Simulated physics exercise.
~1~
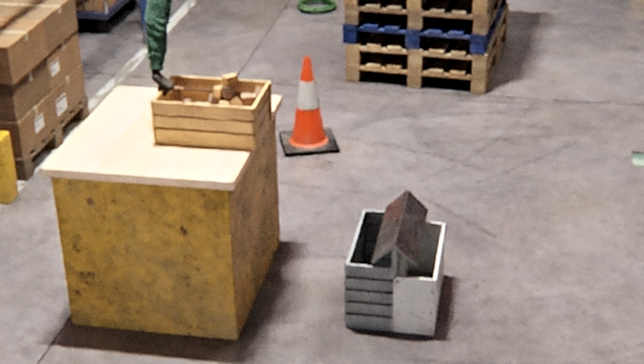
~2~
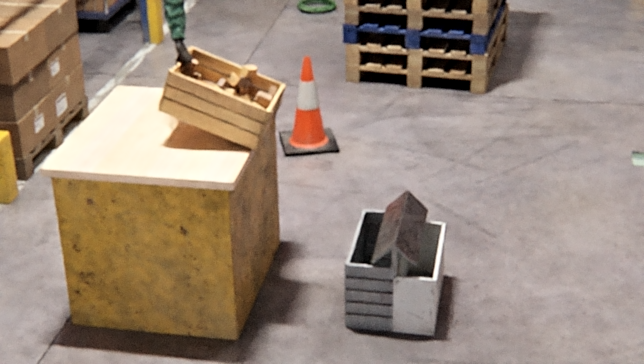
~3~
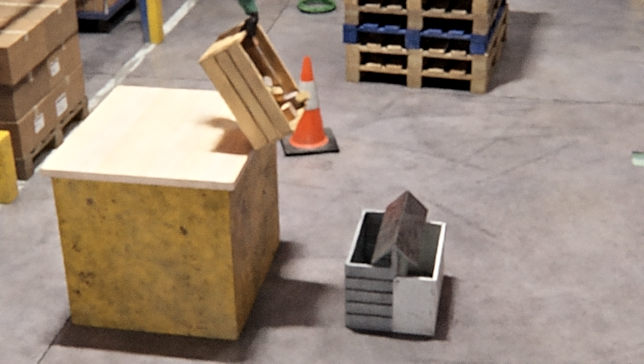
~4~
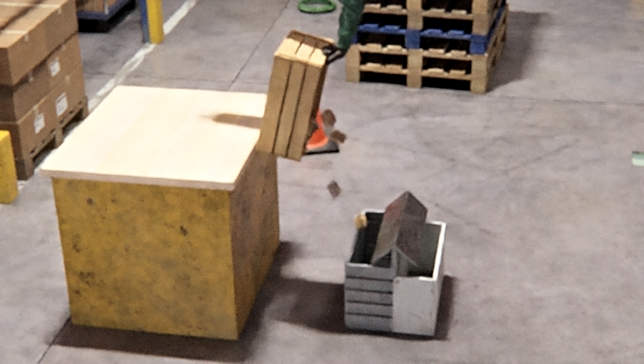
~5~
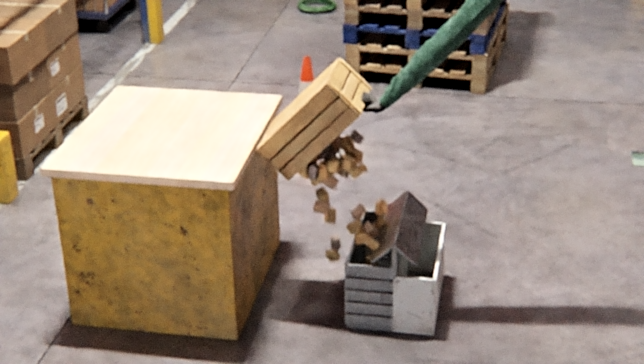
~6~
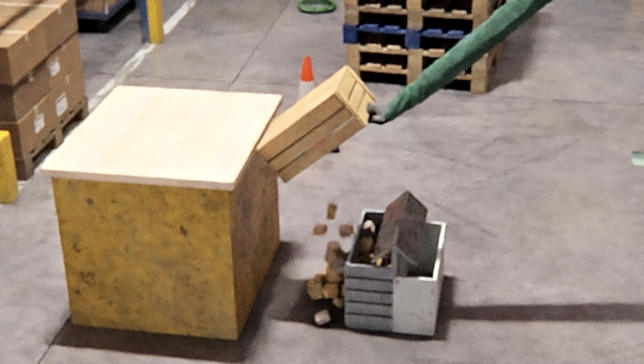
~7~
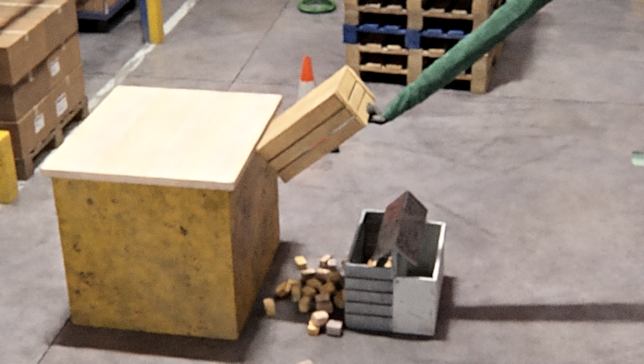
A wooden crate of small wood blocks was tipped off the edge of a bench by a green arm, and the blocks tumbled out, some dropping into the near grey bin while many piled up on the floor between it and the bench.
